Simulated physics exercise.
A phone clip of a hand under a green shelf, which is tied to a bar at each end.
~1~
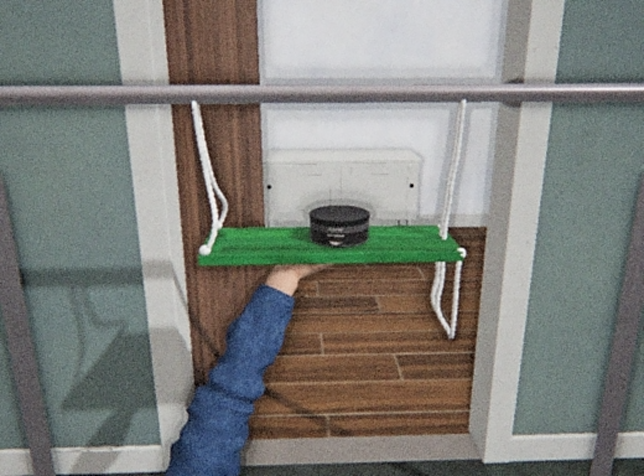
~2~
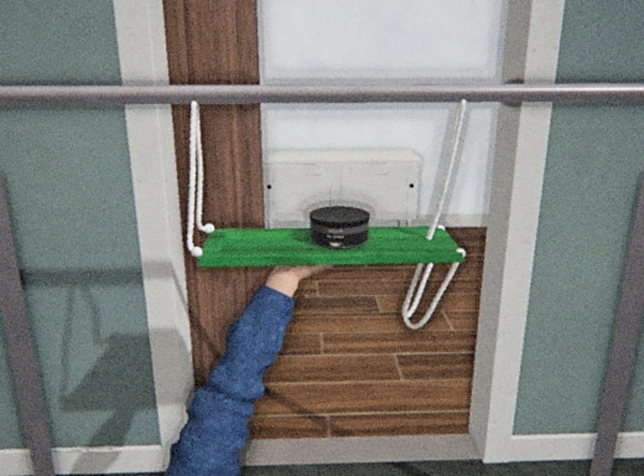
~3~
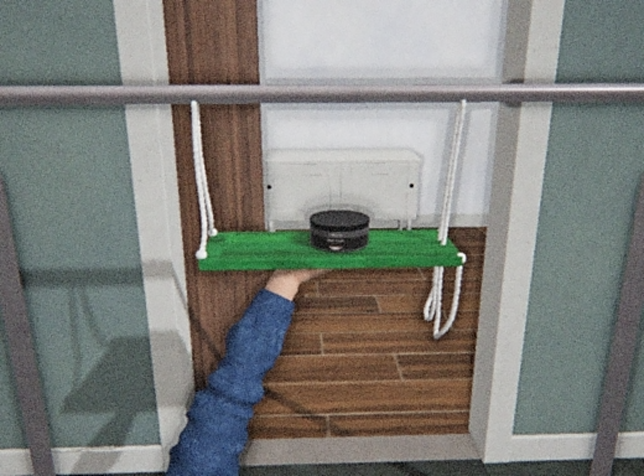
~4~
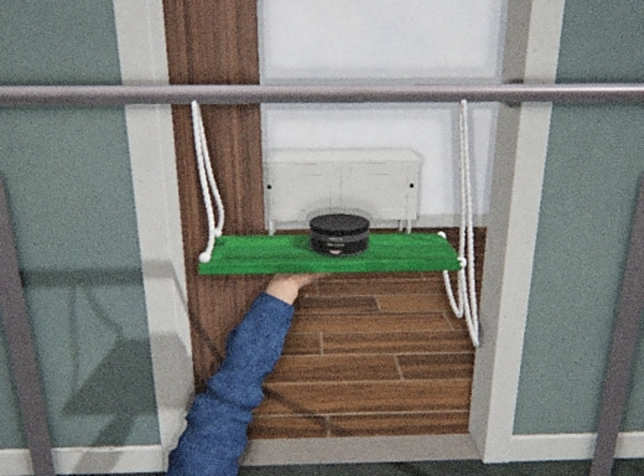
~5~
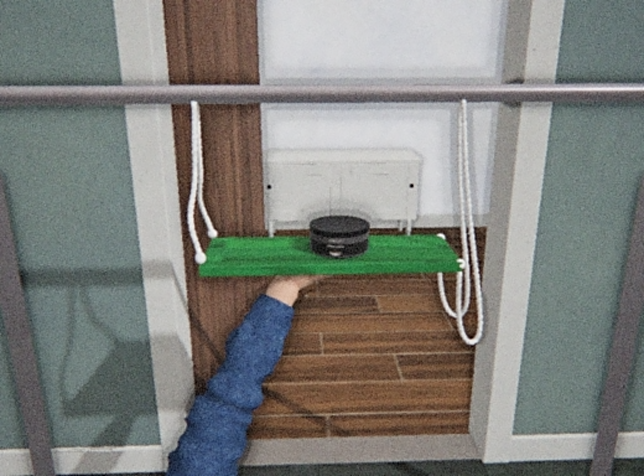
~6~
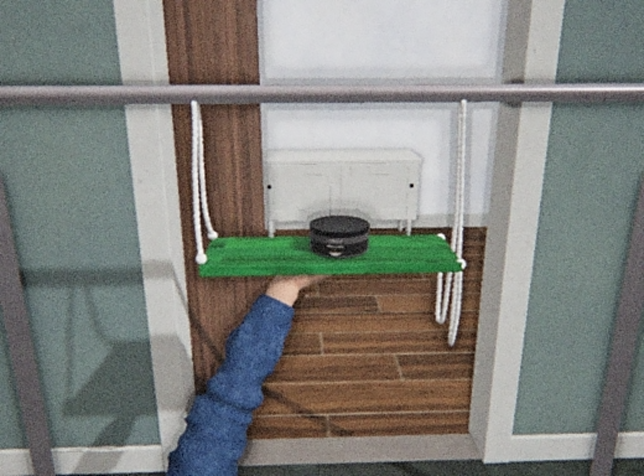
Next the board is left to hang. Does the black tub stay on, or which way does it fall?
As it turns out, the black tub tumbles from the right end.
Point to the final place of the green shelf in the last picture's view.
Close to (274, 335).
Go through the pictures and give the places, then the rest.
In the first frame, black tub (339, 226); green shelf (332, 259).
In the second frame, black tub (339, 227).
In the third frame, black tub (339, 230).
In the fourth frame, black tub (339, 234); green shelf (332, 268).
In the fifth frame, black tub (339, 236).
In the sixth frame, black tub (339, 236); green shelf (332, 270); left cords almost straight; right cords slack, hanging in a loop.
Then, 0.58 s after the last picture, board tipped 41° down to the right; tub falling.
Then, 1.20 s after the last picture, board tipped 54° down to the right; tub on the floor.
At rest, board tipped 48° down to the right; tub on the floor. The black tub is shed rightwards.
